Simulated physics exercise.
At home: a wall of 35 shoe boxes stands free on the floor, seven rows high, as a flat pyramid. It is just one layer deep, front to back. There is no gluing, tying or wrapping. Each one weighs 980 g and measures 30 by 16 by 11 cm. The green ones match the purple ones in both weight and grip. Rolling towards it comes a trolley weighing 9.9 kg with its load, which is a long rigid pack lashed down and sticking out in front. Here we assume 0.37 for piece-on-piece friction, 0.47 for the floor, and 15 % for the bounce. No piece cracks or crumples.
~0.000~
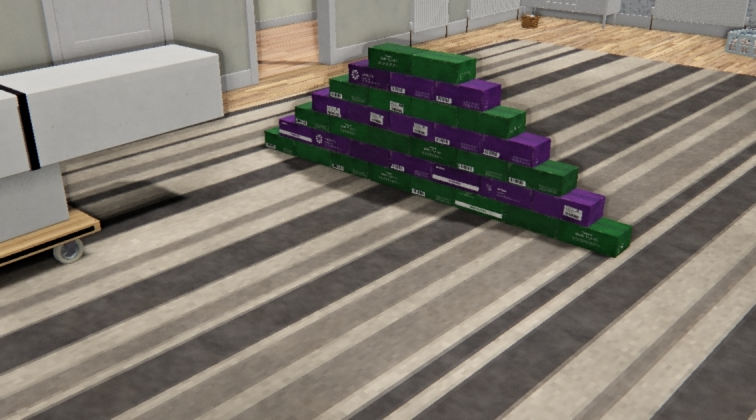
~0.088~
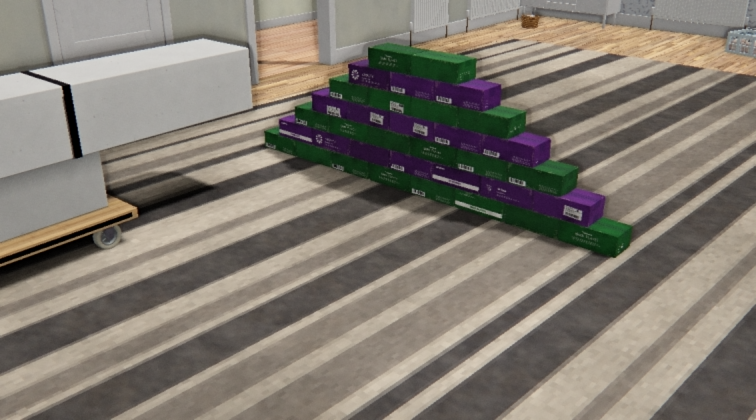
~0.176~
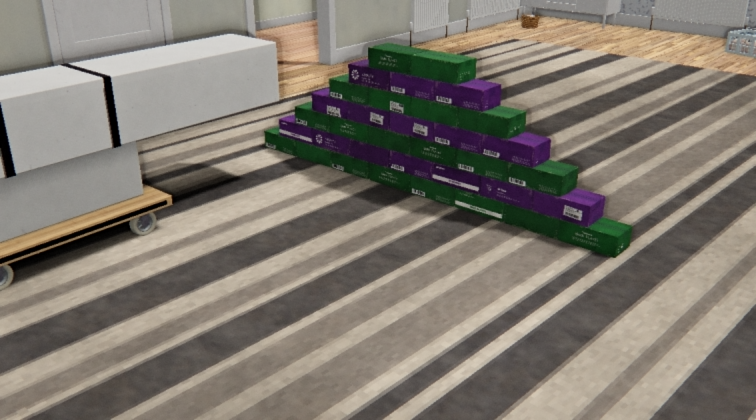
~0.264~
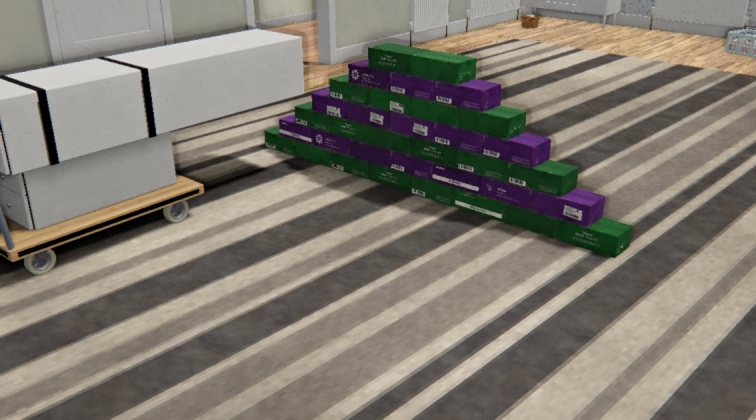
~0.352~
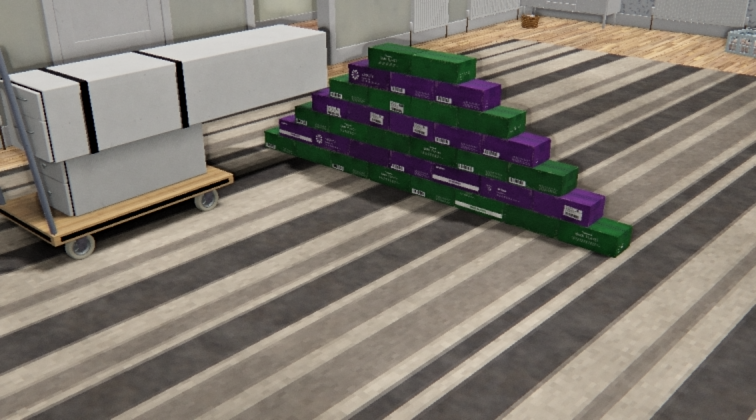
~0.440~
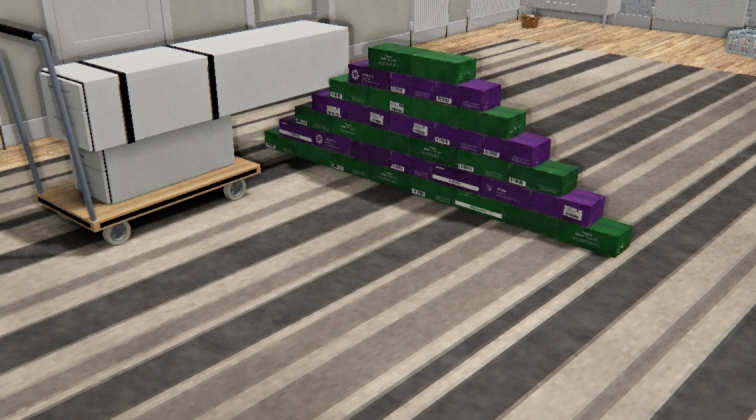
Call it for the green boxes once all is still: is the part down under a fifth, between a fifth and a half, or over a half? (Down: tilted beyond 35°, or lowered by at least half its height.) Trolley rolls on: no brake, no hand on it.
Down part: Under a fifth.
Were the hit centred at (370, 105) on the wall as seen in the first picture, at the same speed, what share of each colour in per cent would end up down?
In that case you'd see green at 30 per cent and purple at 40 per cent down.
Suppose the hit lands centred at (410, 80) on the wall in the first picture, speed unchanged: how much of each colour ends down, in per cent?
That would leave green at 20 % and purple at 20 %.
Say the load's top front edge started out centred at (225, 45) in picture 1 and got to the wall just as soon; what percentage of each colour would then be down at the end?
Then green 0, purple 10 per cent.
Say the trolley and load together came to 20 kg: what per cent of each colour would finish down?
For green it's 0, for purple it's 10 in a hundred.
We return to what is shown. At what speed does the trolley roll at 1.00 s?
Speed: Near 0.7 m/s.
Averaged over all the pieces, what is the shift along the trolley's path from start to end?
It comes out to something like 5 centimetres.
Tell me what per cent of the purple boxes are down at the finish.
The purple group finishes with 10% down.
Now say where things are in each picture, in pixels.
In the first frame (places mark the middle of the side facing us), load (211, 75) 70 cm short of the wall; top green box (389, 61); top purple box (411, 86); nothing disturbed.
Load (241, 69) 50 cm short of the wall; top green box (389, 61), in the second frame.
Load (269, 62) 31 cm short of the wall; top green box (389, 61), in the third frame.
Load (295, 56) 11 cm short of the wall; top green box (389, 61), in the fourth frame.
Load (320, 51) 8 cm into the wall's line; top green box (389, 61), in the fifth frame.
Load (342, 45) 27 cm into the wall's line; top green box (389, 61); top purple box (411, 86); nothing disturbed, in the sixth frame.
After 0.76 s, load 92 cm past the wall's line, still rolling; none of the 20 green boxes down (0 of 35 in all colours); top green box unmoved.
After 0.86 s, load 1.02 m past the wall's line, still rolling; none of the 20 green boxes down (0 of 35 in all colours); top green box unmoved.
After 1.00 s, load 1.12 m past the wall's line, still rolling; none of the 20 green boxes down (1 of 35 in all colours); top green box shifted 16 mm.
After 1.38 s, load 1.17 m past the wall's line, still rolling; none of the 20 green boxes down (1 of 35 in all colours); top green box shifted 22 mm.
At rest (2.7 s), load 87 cm past the wall's line, still rolling; 1 of the 20 green boxes down (3 of 35 in all colours); top green box shifted 22 mm; top purple box unmoved. That is 5 per cent. As the last picture would show them, middles, top green box near (402, 58), top purple box near (422, 83).
